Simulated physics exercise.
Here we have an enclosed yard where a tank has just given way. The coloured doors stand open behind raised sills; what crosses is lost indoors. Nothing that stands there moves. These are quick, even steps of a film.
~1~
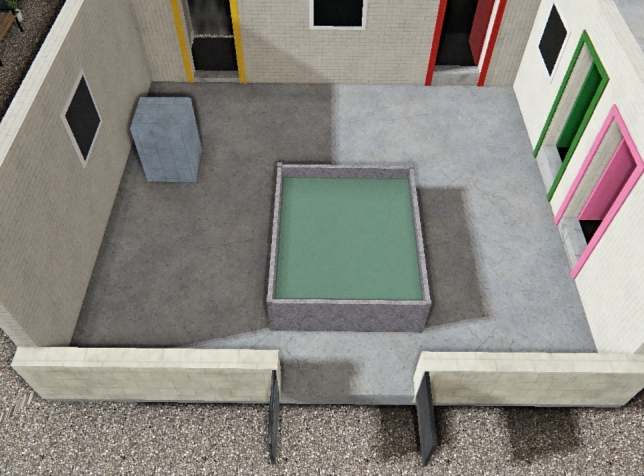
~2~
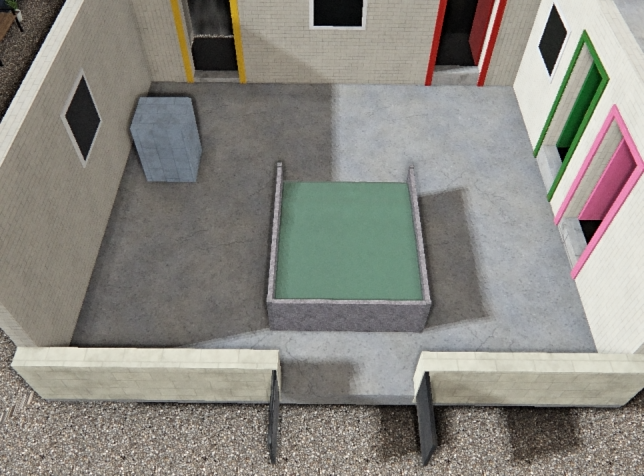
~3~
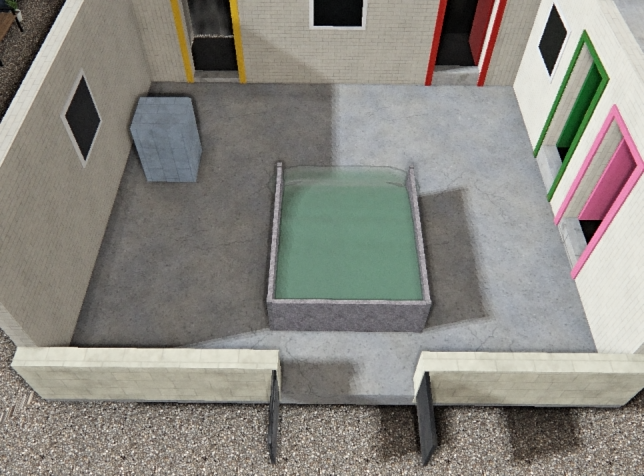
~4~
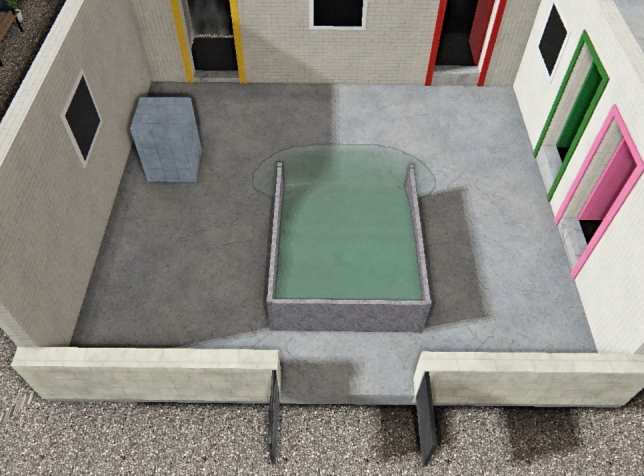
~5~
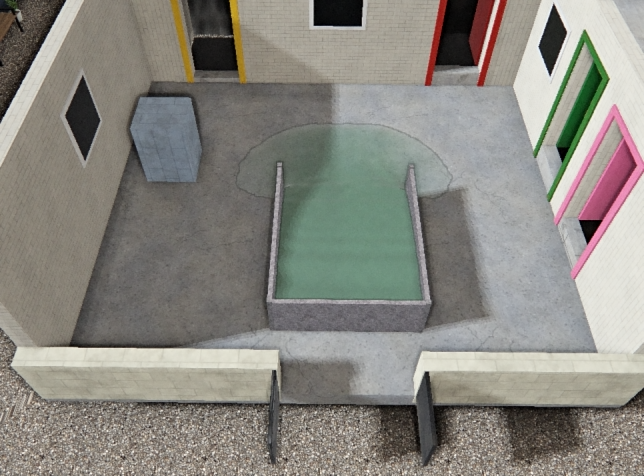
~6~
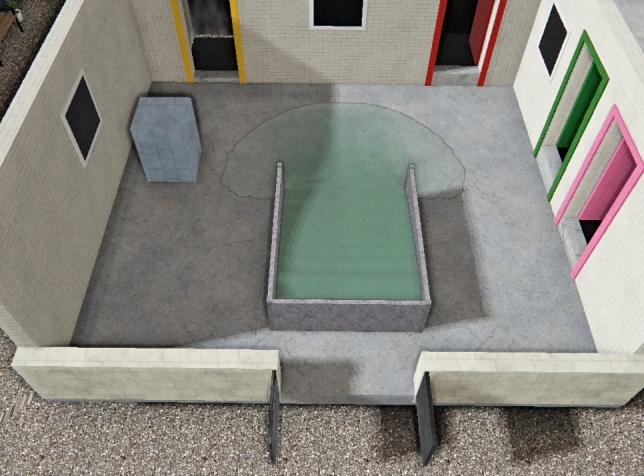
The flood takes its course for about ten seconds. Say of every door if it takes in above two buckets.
One by one: The green door admits no more than that; the yellow door lets in a lot; the red door admits no more than that; the pink door admits no more than that.
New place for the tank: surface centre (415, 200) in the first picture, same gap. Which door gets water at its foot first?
First comes the one in red.
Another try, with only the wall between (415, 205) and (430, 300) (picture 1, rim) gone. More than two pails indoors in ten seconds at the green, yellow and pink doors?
One by one: The green door is under; the yellow door is under; the pink door floods.
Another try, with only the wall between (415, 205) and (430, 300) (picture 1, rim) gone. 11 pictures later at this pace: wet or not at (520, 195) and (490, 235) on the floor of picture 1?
One after the other: Under water, wet.
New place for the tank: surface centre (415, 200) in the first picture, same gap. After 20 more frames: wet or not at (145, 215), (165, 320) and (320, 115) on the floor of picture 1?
In turn: Free of water, not flooded, under water.
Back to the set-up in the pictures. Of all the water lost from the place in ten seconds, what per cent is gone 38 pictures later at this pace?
Some 20 per cent.
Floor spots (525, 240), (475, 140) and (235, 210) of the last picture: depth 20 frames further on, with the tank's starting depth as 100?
In turn 0, 6 and 0 in a hundred.
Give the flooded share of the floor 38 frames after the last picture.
Roughly 90 per cent.
A moment on, water covers 35 % of the floor; the green door not reached, the yellow door not reached, the red door not reached, the pink door not reached.
Next, water covers 40 % of the floor; the green door not reached, the yellow door under two buckets in, the red door wet at the sill, nothing in, the pink door not reached.
Then, water covers 45 % of the floor; the green door wet at the sill, nothing in, the yellow door over two buckets in, the red door wet at the sill, nothing in, the pink door not reached.
Later, water covers 90 % of the floor; the green door wet at the sill, nothing in, the yellow door over two buckets in, the red door wet at the sill, nothing in, the pink door wet at the sill, nothing in.
In the end, water covers 95 % of the floor; the green door wet at the sill, nothing in, the yellow door over two buckets in, the red door wet at the sill, nothing in, the pink door wet at the sill, nothing in.
